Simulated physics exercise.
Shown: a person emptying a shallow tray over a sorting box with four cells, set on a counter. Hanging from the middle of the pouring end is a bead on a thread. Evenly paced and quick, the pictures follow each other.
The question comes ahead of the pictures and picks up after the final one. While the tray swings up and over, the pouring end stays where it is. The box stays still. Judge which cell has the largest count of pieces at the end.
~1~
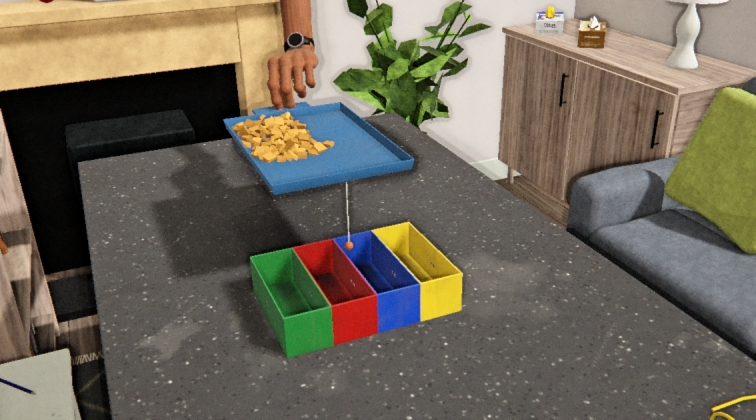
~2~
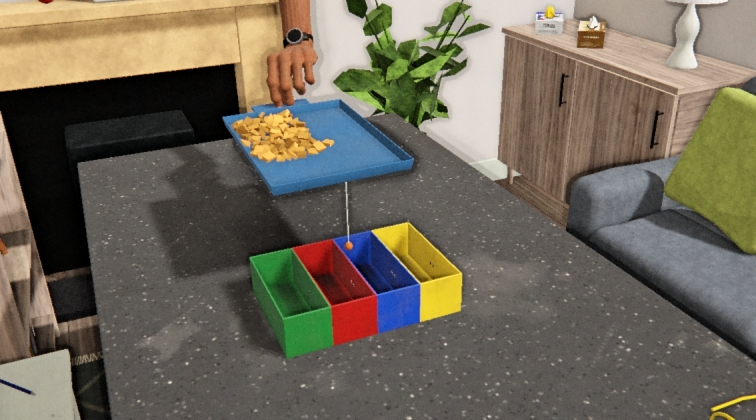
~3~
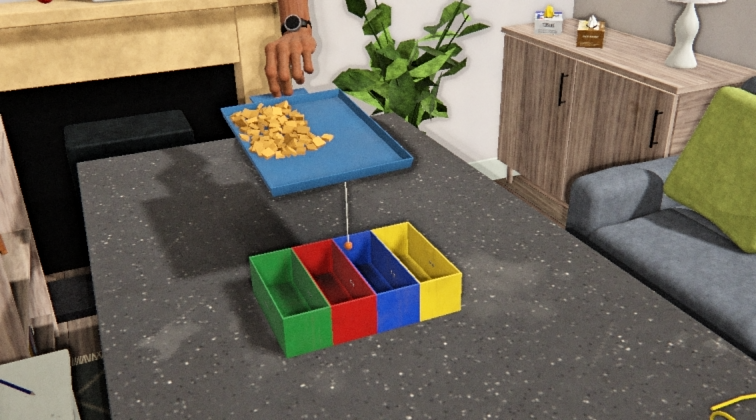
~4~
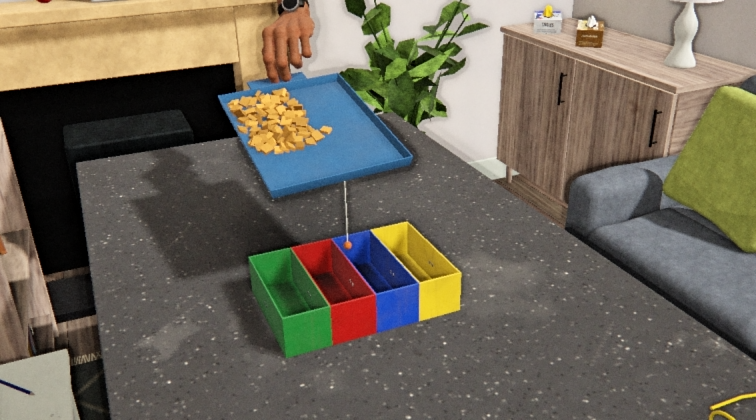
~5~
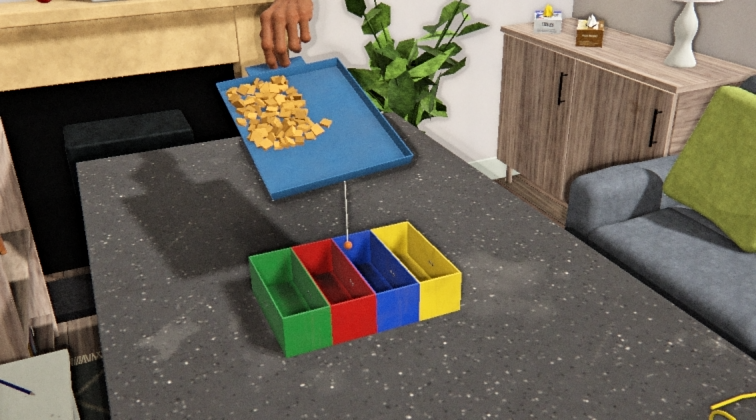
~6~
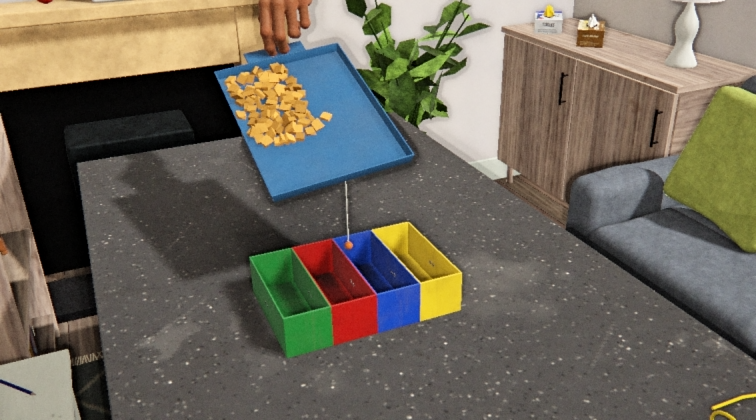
Largest count: Green.
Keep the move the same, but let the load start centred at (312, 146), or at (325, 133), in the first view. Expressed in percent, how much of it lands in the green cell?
You'd get near 40 percent first and near 50 percent next.
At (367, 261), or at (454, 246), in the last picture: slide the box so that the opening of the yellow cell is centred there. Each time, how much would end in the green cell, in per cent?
I'd expect some 0 percent, and then some 30 percent.
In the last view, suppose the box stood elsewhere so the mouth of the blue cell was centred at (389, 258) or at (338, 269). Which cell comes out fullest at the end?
In order of the tries: The cell in green and red.
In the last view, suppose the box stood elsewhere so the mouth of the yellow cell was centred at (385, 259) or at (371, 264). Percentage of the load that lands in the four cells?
It comes to about 100 per cent the first time and about 100 per cent the second.
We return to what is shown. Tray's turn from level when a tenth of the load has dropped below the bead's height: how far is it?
Around 70 degrees of turn.
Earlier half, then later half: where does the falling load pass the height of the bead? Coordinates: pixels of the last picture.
First roughly (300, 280), then roughly (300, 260).
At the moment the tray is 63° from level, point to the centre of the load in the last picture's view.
Look close to (290, 181) in the last picture.
Shortly afterwards, tray tipped steeply; the bulk on the tray; near a quarter falling or outside the box.
Next, tray tipped right over; a little on the tray; near half in the green cell; near a quarter in the red cell; only a few in the blue cell; a little falling or outside the box.
Some moments later, tray tipped past a quarter turn; near two thirds in the green cell; near a quarter in the red cell; a little in the blue cell; only a few falling or outside the box.
In the end, tray tipped past a quarter turn; near two thirds in the green cell; near a quarter in the red cell; a little in the blue cell; none at all in the yellow cell; only a few outside the box.
